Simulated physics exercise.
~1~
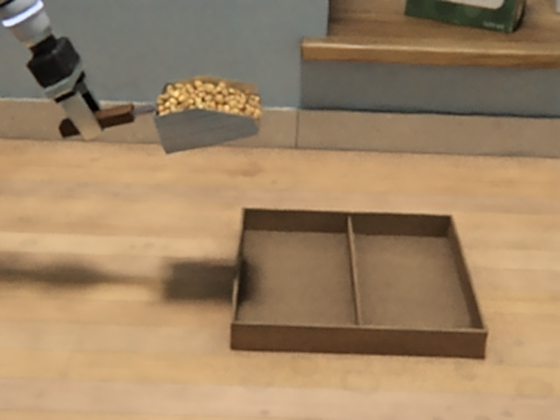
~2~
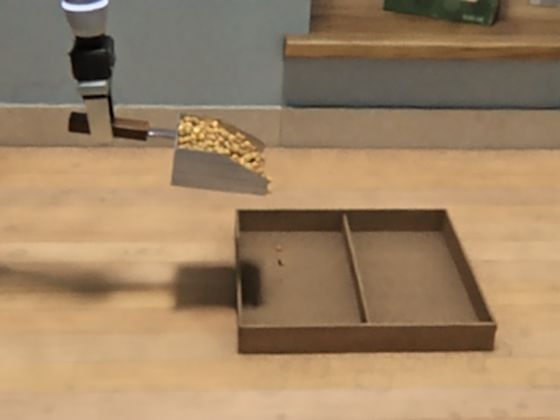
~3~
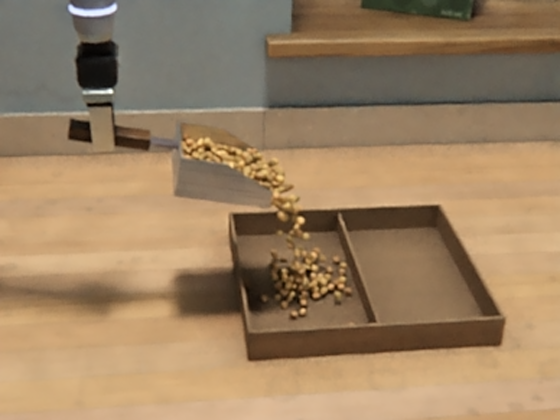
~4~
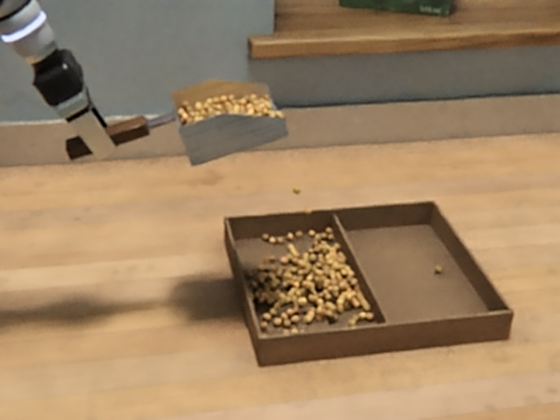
On a pale wooden surface in front of a blue-grey wall, a robot arm holds a scoop heaped with dried chickpeas to the left of and above a shallow brown tray with two compartments. The arm lowers the scoop and tips it forward, and the first few chickpeas drop into the left compartment. A thick stream then pours over the front edge and scatters across the tray floor. Finally the arm lifts the scoop and tilts it back, still holding plenty of chickpeas, while a loose pile covers much of the left compartment and a lone chickpea shows in the right.
